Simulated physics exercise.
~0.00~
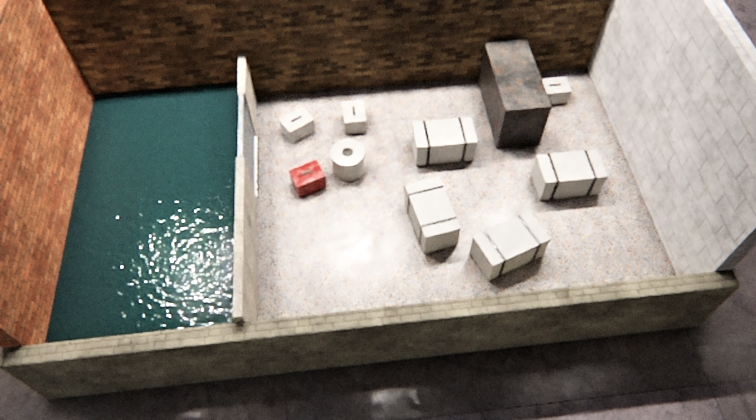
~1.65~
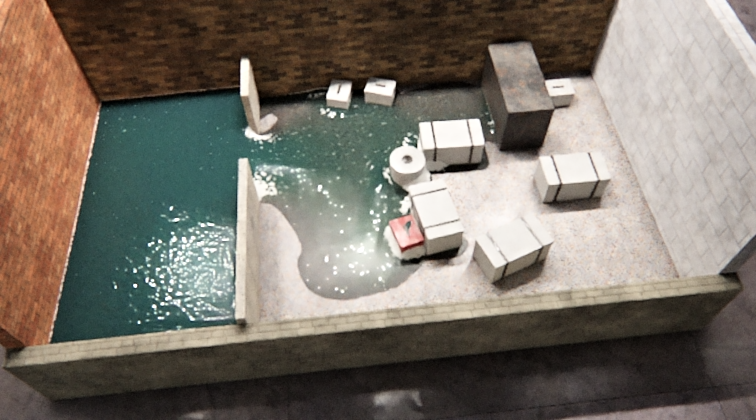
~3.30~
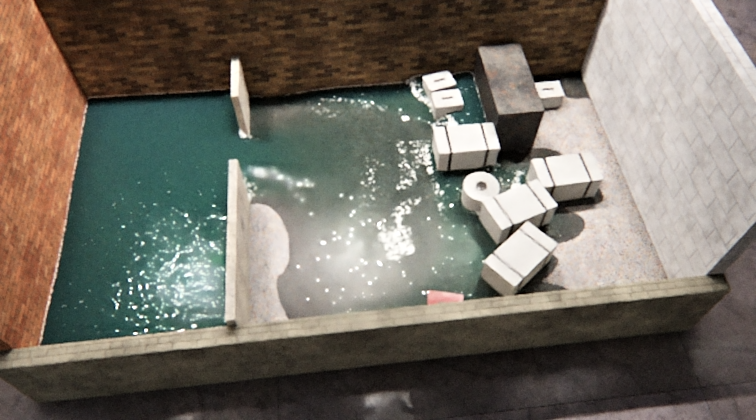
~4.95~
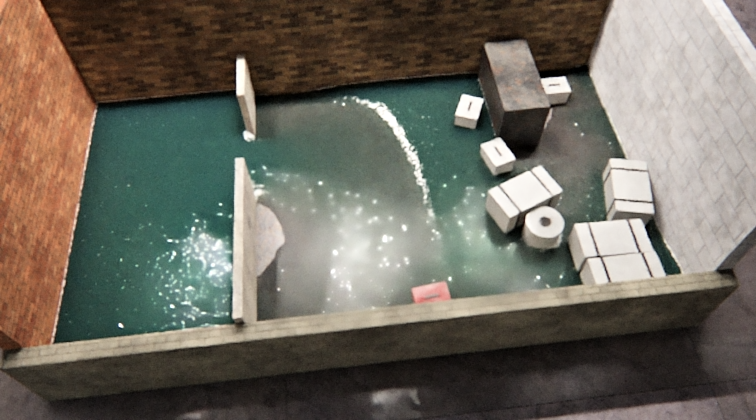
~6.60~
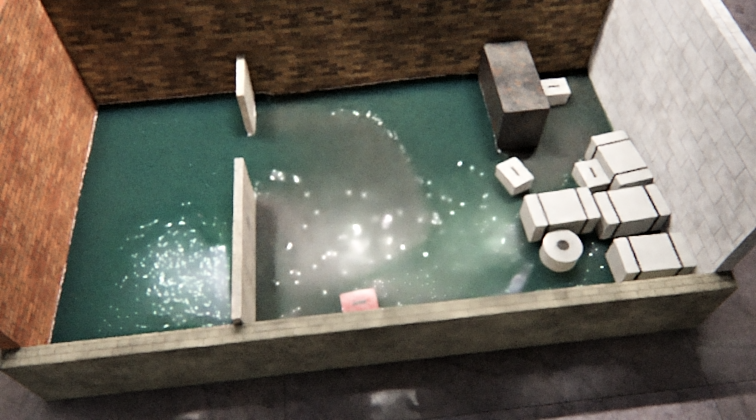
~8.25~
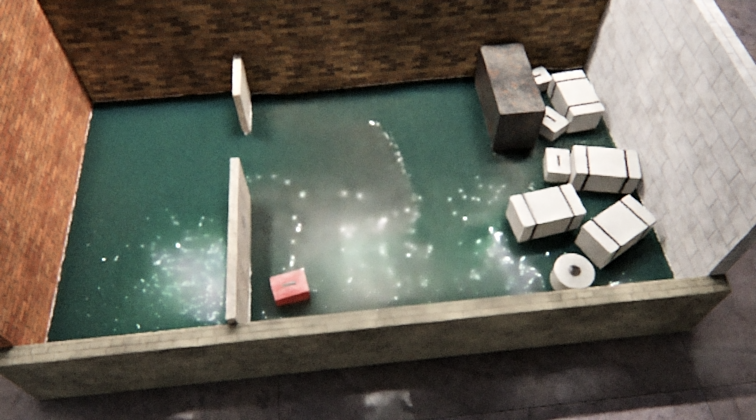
Green water fills the left side of a divided basement, seen from high above, while white boxes and strapped trunks, a round white tub and a small red box stand on the dry floor to the right, near a tall dark block. The water pours through a gap in the dividing wall and spreads across the floor, pushing the red box, tub and nearest trunks rightward. It then covers the whole floor, and the trunks gather near the right wall. The red box drifts back left along the front wall, ending near the divider, while the dark block stays upright.
